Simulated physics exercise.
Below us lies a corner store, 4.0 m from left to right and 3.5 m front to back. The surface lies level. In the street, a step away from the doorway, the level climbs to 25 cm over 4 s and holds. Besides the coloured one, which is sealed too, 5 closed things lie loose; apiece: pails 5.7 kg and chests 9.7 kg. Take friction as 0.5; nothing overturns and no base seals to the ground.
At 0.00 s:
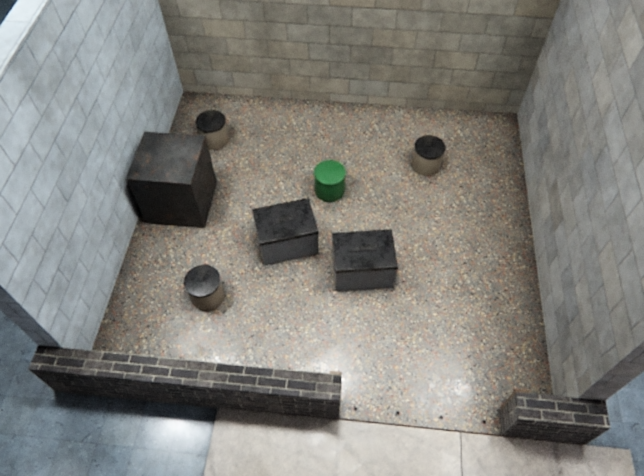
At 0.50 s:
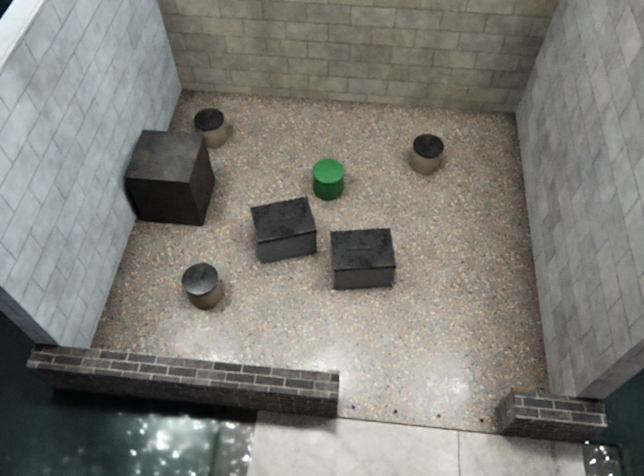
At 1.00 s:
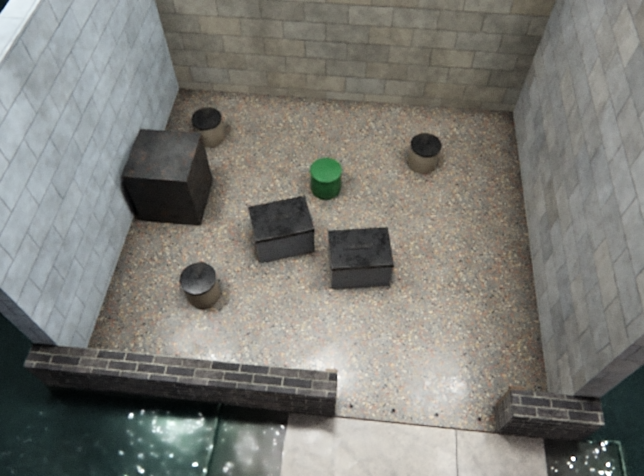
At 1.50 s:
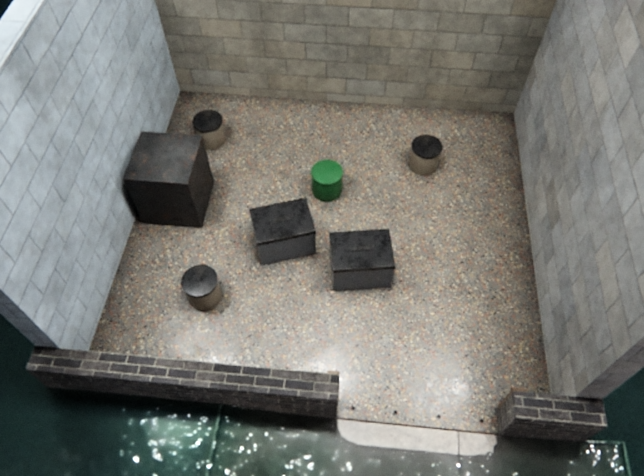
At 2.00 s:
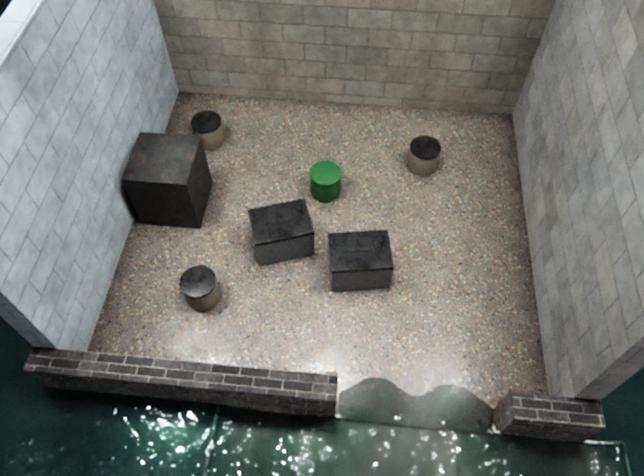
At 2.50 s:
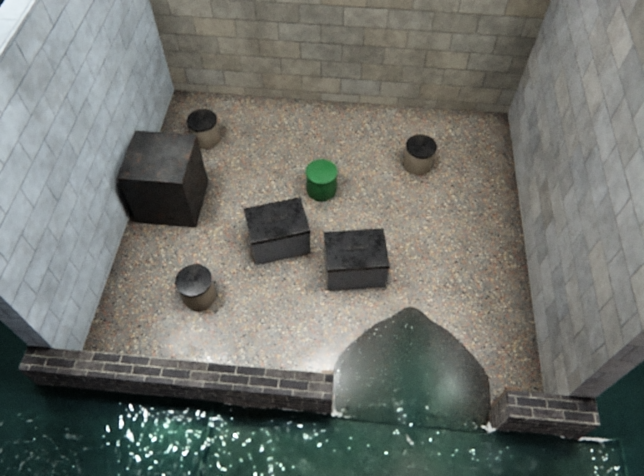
In a small walled shop seen from above, dark green water spread across the street outside and then bulged in through the doorway gap, while the green pail and the dark containers around it stayed put.
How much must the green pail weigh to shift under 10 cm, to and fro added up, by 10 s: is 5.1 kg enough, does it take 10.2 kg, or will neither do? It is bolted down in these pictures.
I expect that neither weight holds it.
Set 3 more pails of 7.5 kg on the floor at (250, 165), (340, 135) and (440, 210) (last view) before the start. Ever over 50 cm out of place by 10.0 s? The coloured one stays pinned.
In turn: Over, over, over.
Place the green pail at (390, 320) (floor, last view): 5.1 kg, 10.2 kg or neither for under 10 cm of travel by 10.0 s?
Neither holds.
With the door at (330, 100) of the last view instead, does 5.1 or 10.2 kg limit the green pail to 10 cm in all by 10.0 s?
Then neither weight holds it.
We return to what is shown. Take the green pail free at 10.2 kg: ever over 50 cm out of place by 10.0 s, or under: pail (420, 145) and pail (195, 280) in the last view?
In turn: Past it, less.
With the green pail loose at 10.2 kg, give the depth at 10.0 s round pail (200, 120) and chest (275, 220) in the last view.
About 16 and 15 cm.
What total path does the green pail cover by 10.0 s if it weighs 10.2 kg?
About 60 cm.
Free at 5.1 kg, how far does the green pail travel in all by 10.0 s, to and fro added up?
Some 250 cm in all.
After 3.5 s the green pail would be 0 cm from its start with 5.1 kg and 0 cm from its start with 10.2 kg; 0 cm of water round it then.
After 4.5 s the green pail would be 14 cm from its start with 5.1 kg and 7 cm from its start with 10.2 kg; 0 cm of water round it then.
After 7.0 s the green pail would be 105 cm from its start with 5.1 kg and 16 cm from its start with 10.2 kg; 6 cm of water round it then.
After 10.0 s the green pail would be 163 cm from its start with 5.1 kg and 63 cm from its start with 10.2 kg; 17 cm of water round it then.
